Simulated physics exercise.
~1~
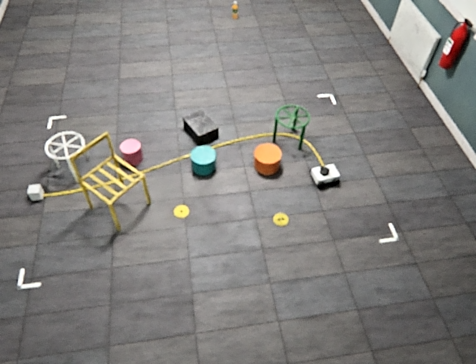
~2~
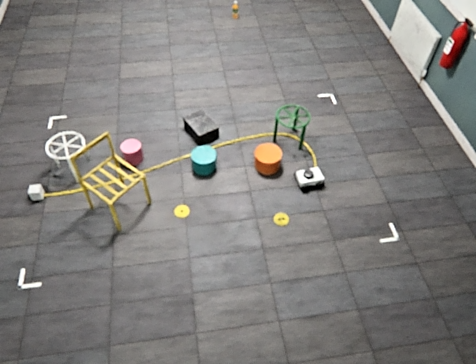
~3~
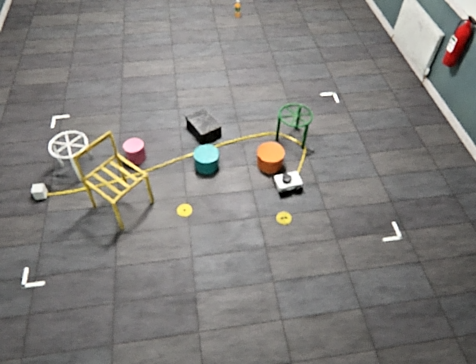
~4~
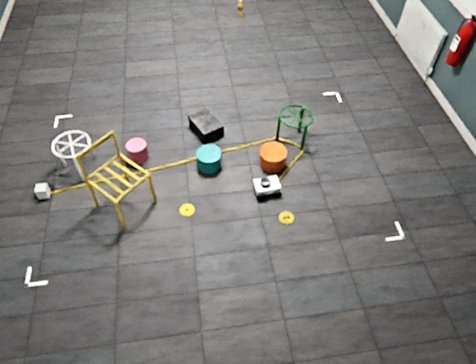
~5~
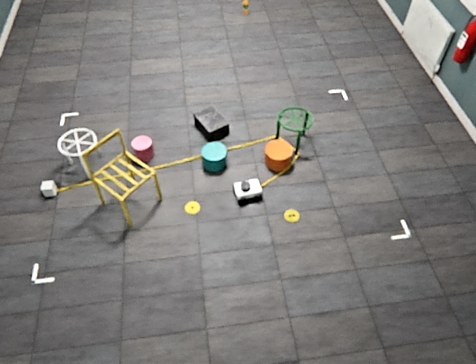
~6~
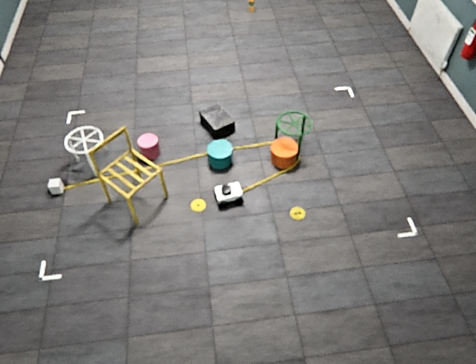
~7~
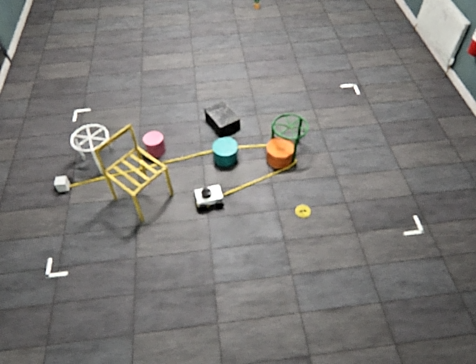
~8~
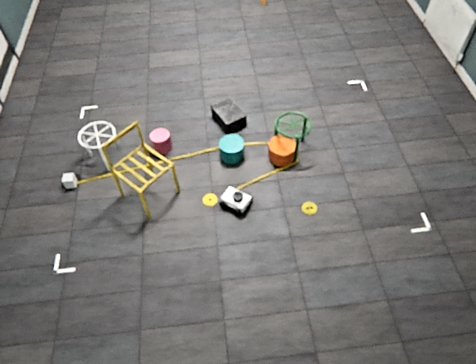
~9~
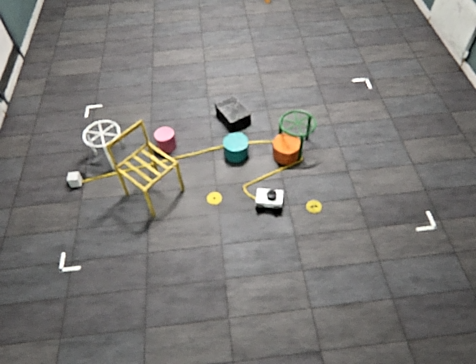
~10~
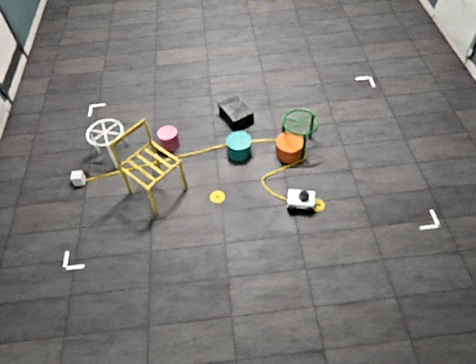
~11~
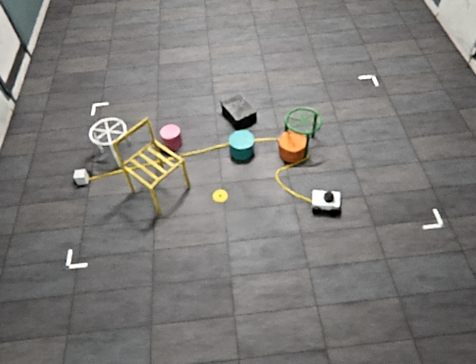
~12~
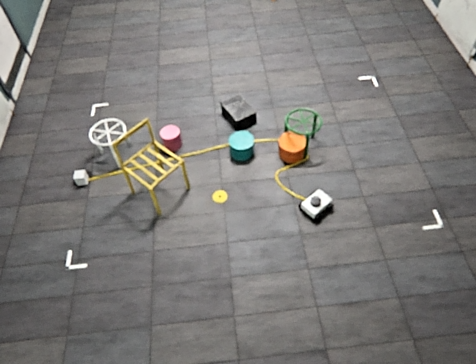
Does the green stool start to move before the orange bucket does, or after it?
The green stool starts to move before the orange bucket. It shifts while the cart is still on its way to the left yellow mark, and the bucket only slips as the cart reaches that mark.
